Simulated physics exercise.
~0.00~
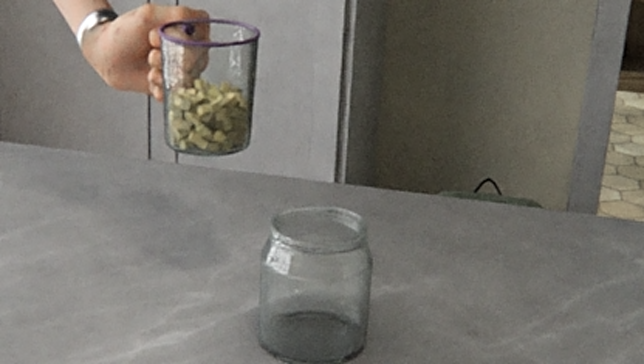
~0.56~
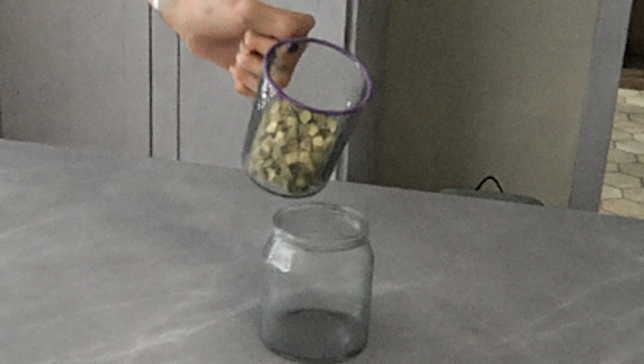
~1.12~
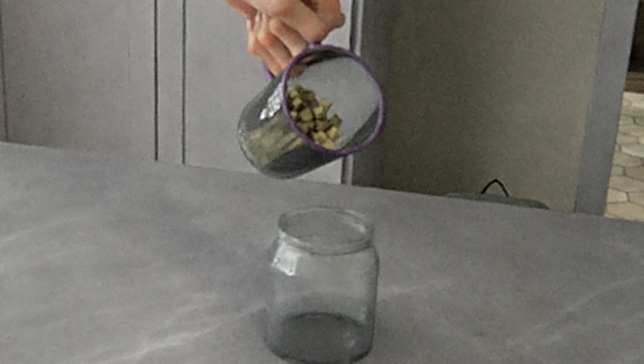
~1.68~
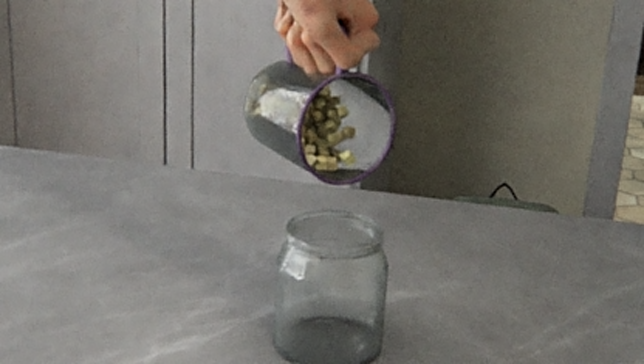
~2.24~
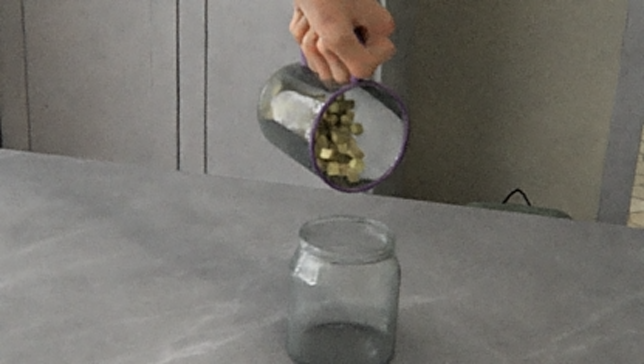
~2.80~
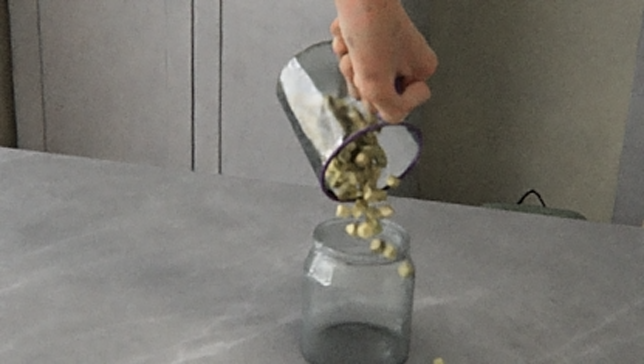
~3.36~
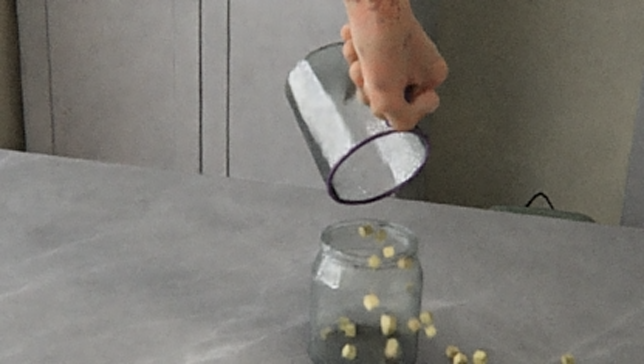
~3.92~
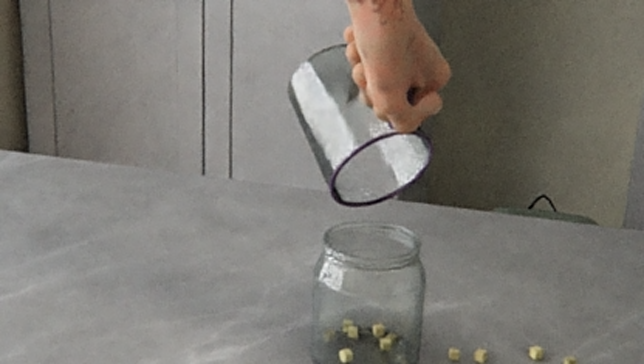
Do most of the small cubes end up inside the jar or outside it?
Most of them end up outside the jar. The cup is emptied, yet only a small handful of cubes rests inside the glass.
